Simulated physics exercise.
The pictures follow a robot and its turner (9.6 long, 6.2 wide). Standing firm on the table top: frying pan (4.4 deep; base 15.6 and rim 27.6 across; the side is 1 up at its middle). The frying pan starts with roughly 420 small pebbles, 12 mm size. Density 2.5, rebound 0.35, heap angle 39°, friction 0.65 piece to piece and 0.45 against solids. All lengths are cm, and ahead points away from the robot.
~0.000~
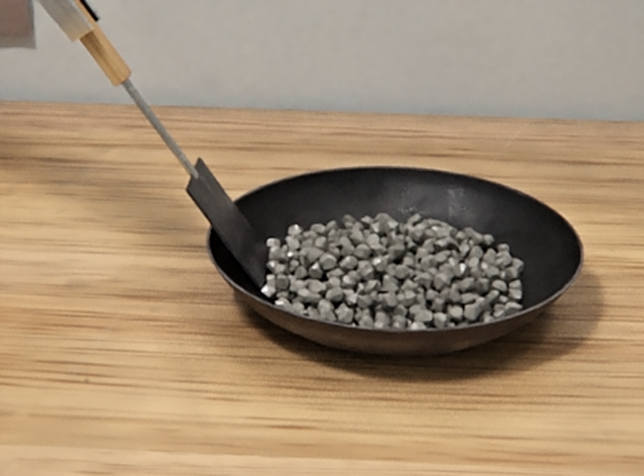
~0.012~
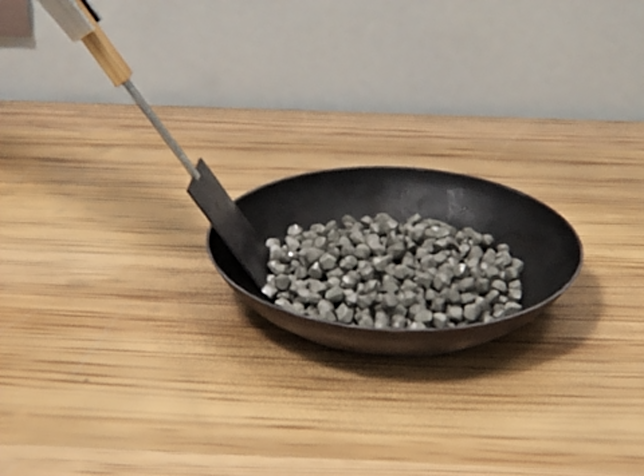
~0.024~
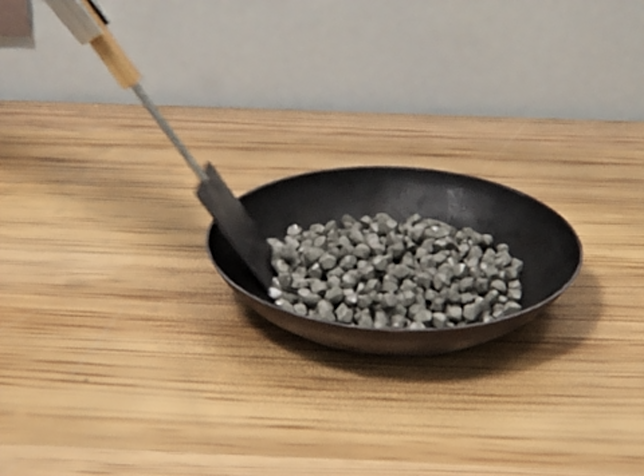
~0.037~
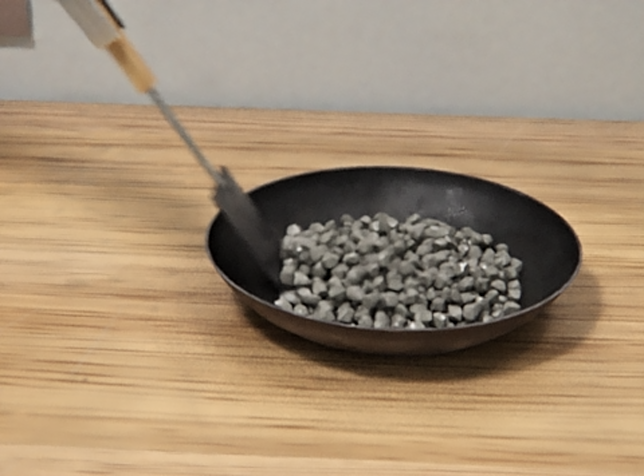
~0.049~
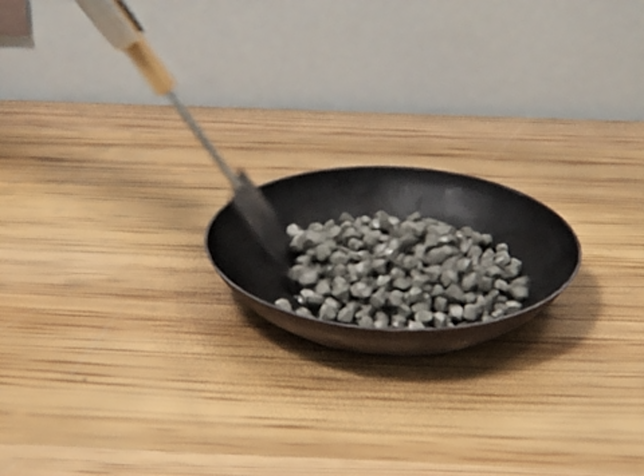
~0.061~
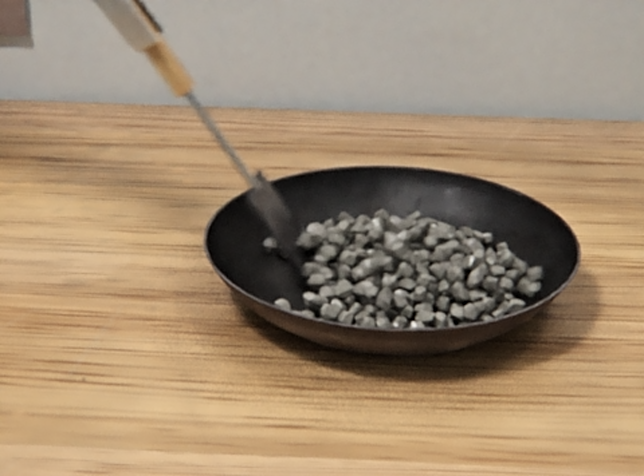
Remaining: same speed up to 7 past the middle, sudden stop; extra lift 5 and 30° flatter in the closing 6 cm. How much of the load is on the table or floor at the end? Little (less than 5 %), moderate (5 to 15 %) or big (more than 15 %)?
Answer: Moderate; 5 to 15 % of the small pebbles finish on the table or floor.
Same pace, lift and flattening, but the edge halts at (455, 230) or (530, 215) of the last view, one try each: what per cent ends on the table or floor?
Some 5 and 20 per cent.
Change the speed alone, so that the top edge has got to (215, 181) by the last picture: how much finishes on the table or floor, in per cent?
Some 0 per cent.
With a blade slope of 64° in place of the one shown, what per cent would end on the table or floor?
Then about 10 per cent.
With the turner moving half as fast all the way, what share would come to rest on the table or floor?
It would be near 0 per cent.
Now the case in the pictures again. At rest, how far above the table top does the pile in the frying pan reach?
About 5.5 cm.
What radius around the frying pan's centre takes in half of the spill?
About 34 cm.
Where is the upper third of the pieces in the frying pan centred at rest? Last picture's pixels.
Around (510, 263).
After 0.09 s, sloping 56°, highest piece 6 above the table; 425 in the frying pan.
After 0.13 s, sloping 47°, highest piece 6 above the table; 425 in the frying pan.
After 0.35 s, sloping 26°, highest piece 6 above the table; 385 in the frying pan, 37 on the table or floor, 3 on the blade or in flight.
After 1.40 s, sloping 26°, highest piece 6 above the table; 385 in the frying pan, 40 on the table or floor.
At rest, 385 in the frying pan, 40 on the table or floor. That is 9 % on the table or floor.
